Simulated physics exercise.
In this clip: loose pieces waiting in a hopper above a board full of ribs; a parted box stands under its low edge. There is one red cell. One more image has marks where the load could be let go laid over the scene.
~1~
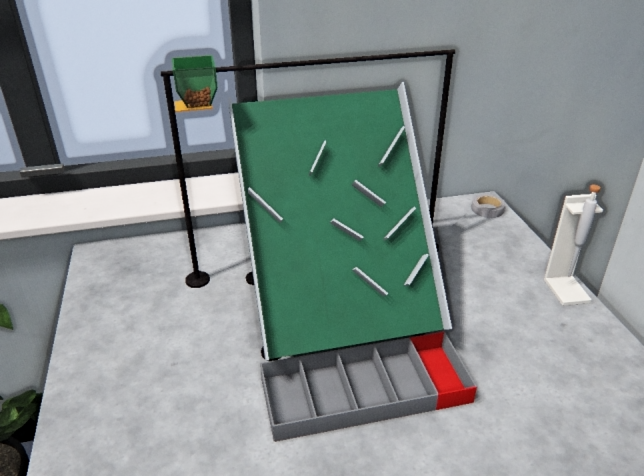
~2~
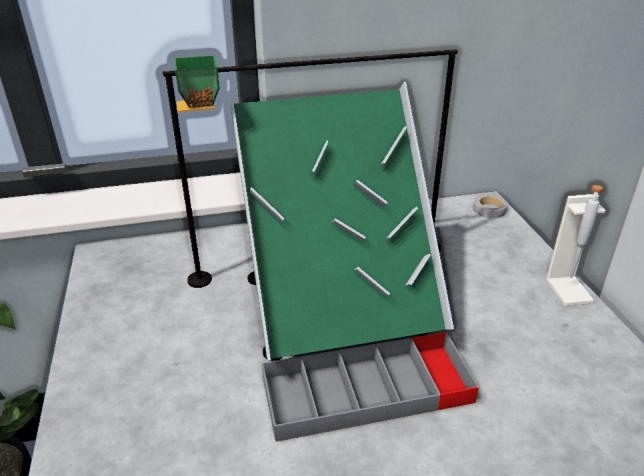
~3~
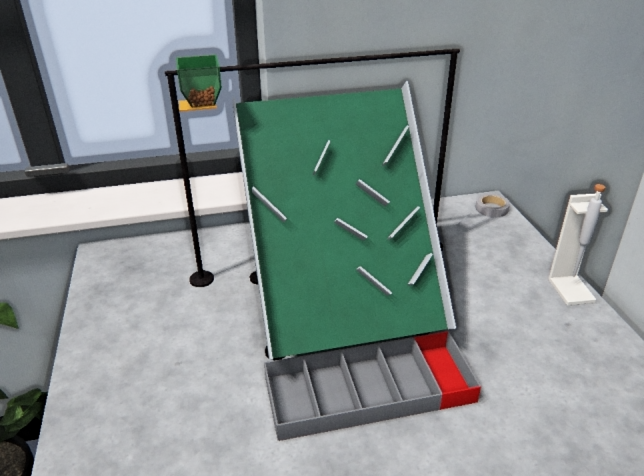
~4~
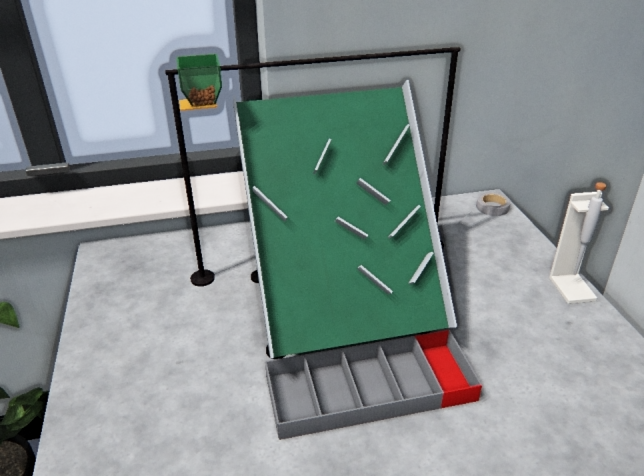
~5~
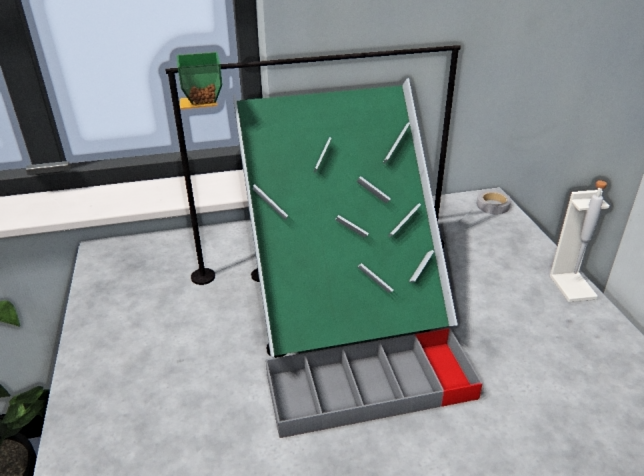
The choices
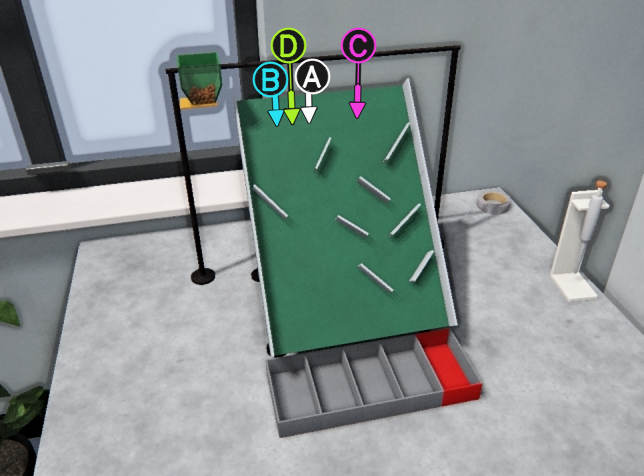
Nothing moved beyond a very slight shift of the view, as a small hopper of brown pieces hung at the upper left of a ribbed green board, above a gray divided box with one red cell.
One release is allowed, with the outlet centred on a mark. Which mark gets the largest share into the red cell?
Go for C.
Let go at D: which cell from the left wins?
It is the second one.
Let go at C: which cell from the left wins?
The fifth from the left.
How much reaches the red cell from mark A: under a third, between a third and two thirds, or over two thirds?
Mark A gives under a third.
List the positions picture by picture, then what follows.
Hopper near (197, 95), cereal balls, door shut, in the first picture.
Ribs (313, 172) to (328, 141), (384, 163) to (406, 126), (251, 188) to (284, 219), in the second picture.
Ribs (359, 180) to (389, 202), (337, 219) to (367, 237), (391, 237) to (419, 207), in the third picture.
Ribs (361, 266) to (392, 292), (414, 282) to (433, 252), in the fourth picture.
Red cell near (462, 394), number 5 of 5 from the left, in the fifth picture.
On the marked copy, mark A meets the board at (309, 117); mark B meets the board at (276, 120); mark C meets the board at (357, 112); mark D meets the board at (292, 118).
If A is chosen, a small share in the red cell, close to two thirds in other cells, close to a quarter outside the box.
If B is chosen, only a few in the red cell, close to two thirds in other cells, close to a third outside the box.
If C is chosen, the bulk in the red cell, close to a quarter in other cells.
If D is chosen, only a few in the red cell, the bulk in other cells, close to a quarter outside the box.
